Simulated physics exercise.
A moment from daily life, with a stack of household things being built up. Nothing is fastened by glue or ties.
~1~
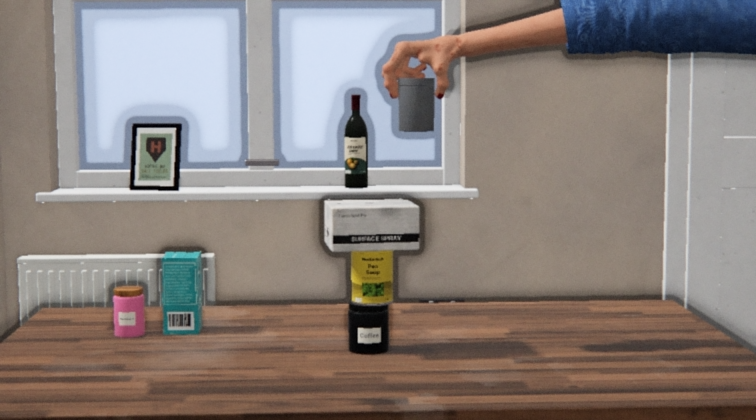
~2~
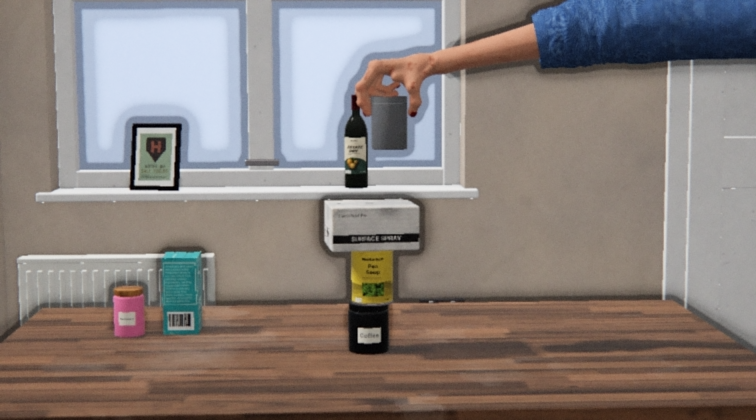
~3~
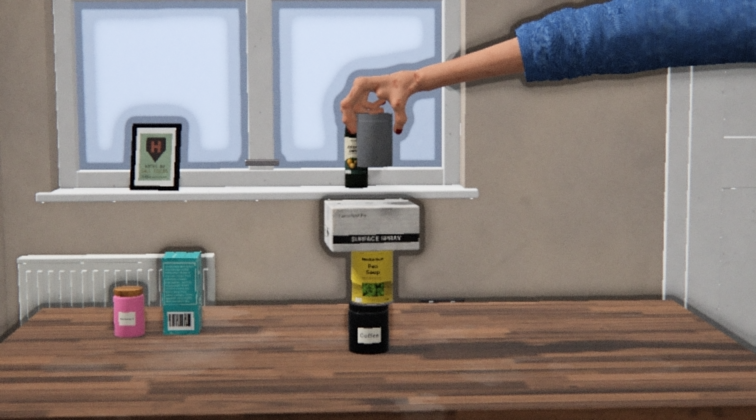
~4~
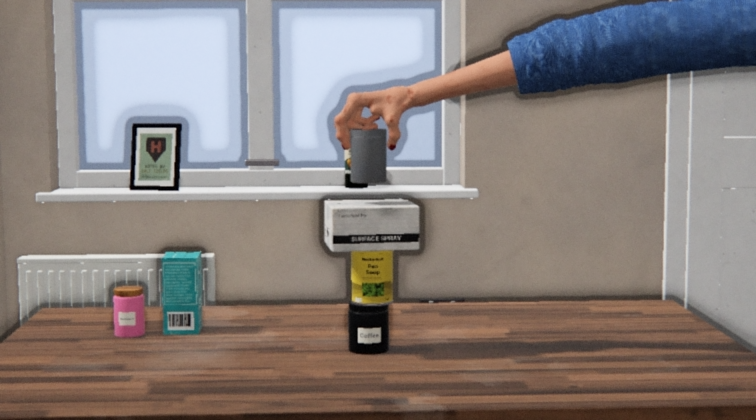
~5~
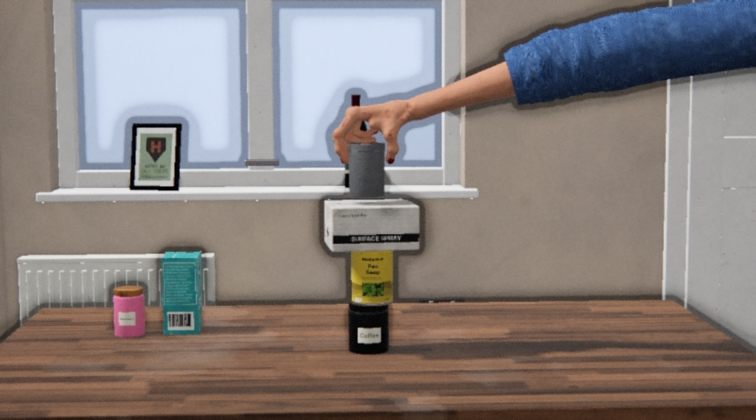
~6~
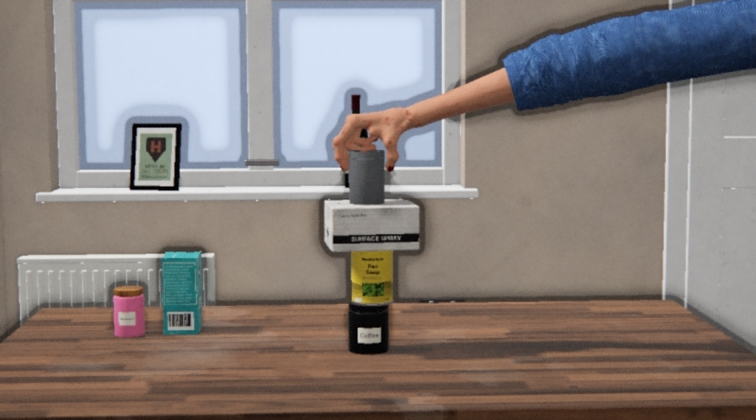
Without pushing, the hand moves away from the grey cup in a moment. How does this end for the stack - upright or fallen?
Most likely the pile will stay as built.
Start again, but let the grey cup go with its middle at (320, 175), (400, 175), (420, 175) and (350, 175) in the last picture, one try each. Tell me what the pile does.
Result per case: First toppled, second still standing, third toppled, fourth still standing.
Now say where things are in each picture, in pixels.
In the first picture, coming down; grey cup (416, 104); yellow pot (372, 274).
In the second picture, coming down; grey cup (389, 123); white box (371, 225).
In the third picture, coming down; grey cup (375, 140); turquoise carton (182, 293).
In the fourth picture, coming down; grey cup (368, 156); black jar (369, 326).
In the fifth picture, coming down; grey cup (367, 170); pink jar (129, 311).
In the sixth picture, in place under the hand; grey cup (367, 177); yellow pot (372, 274).
Then, 0.90 s past the last view, nothing moves.
Then, 2.00 s past the last view, grey cup resting near (367, 178).
Finally, all 6 still in place. Final places as the last picture's camera would see them, grey cup near (367, 178). The pile keeps its balance.
